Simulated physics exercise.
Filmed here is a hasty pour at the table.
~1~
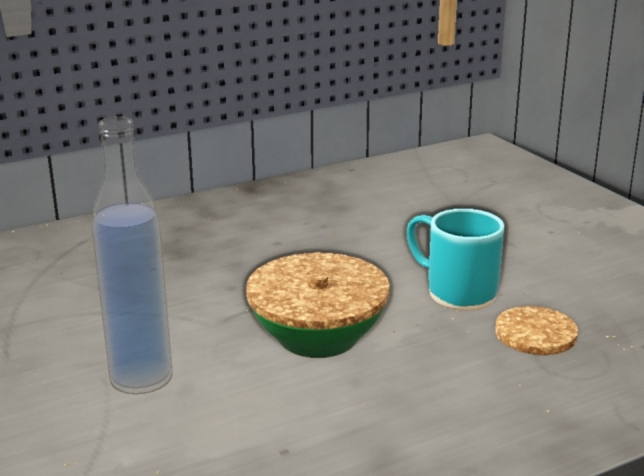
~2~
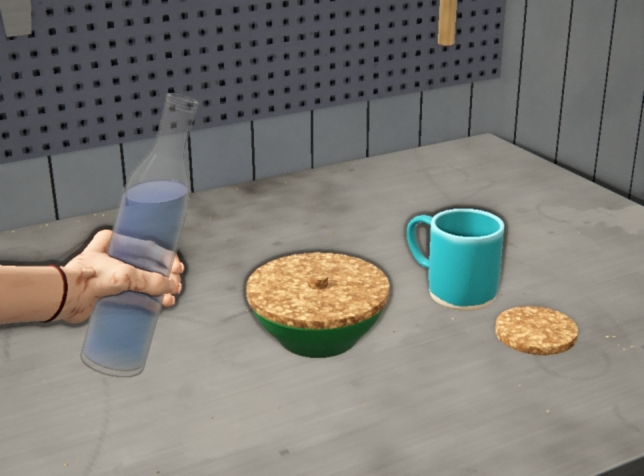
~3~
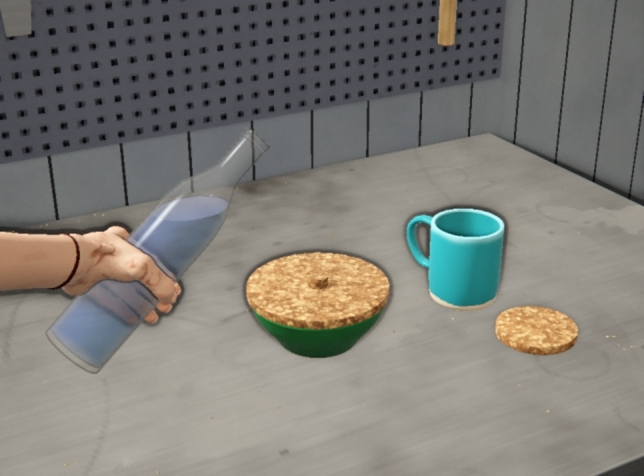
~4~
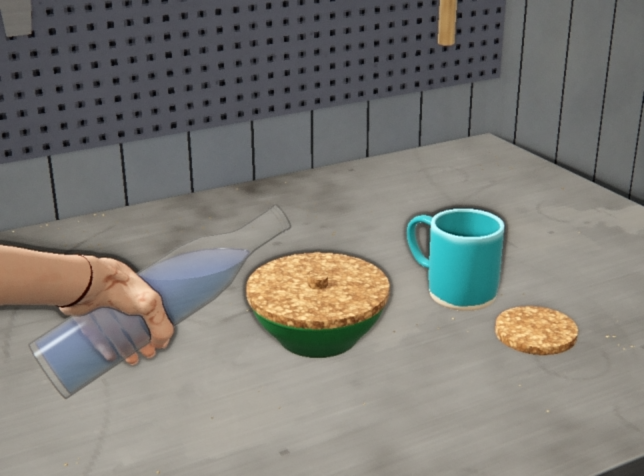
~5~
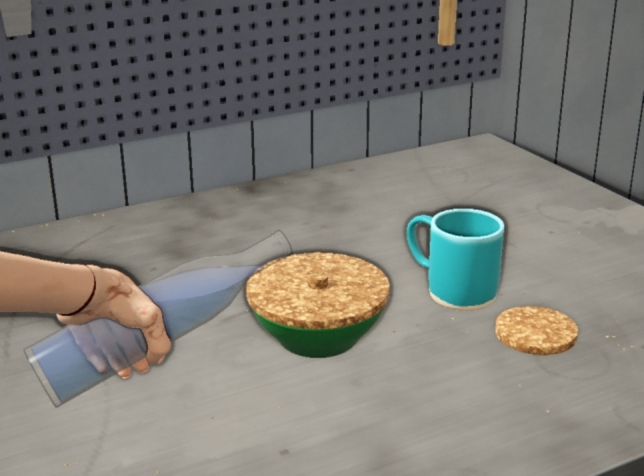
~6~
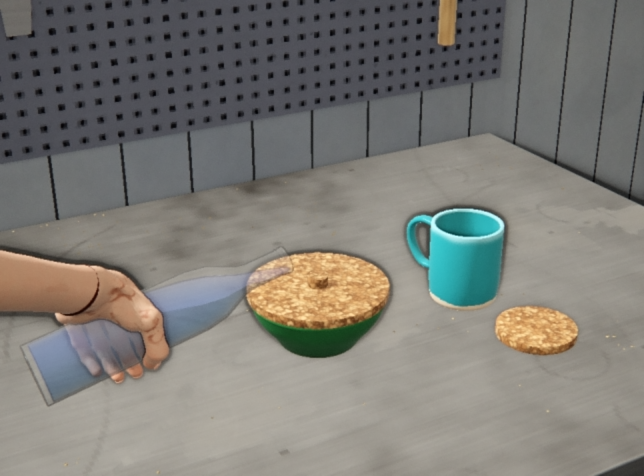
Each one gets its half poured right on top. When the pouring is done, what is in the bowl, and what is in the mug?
The bowl deflects it; the mug traps it.
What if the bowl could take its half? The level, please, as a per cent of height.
Level: Near 60 per cent of height.
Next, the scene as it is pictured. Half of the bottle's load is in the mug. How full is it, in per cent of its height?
Level: Roughly 65% of the height.
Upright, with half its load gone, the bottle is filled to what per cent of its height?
About 30 per cent.
A moment on, it hits the lid of the bowl and runs off.
Further on, the dyed water goes into the mug.
When it is over, the bowl is empty, in a puddle; the mug has its share inside.
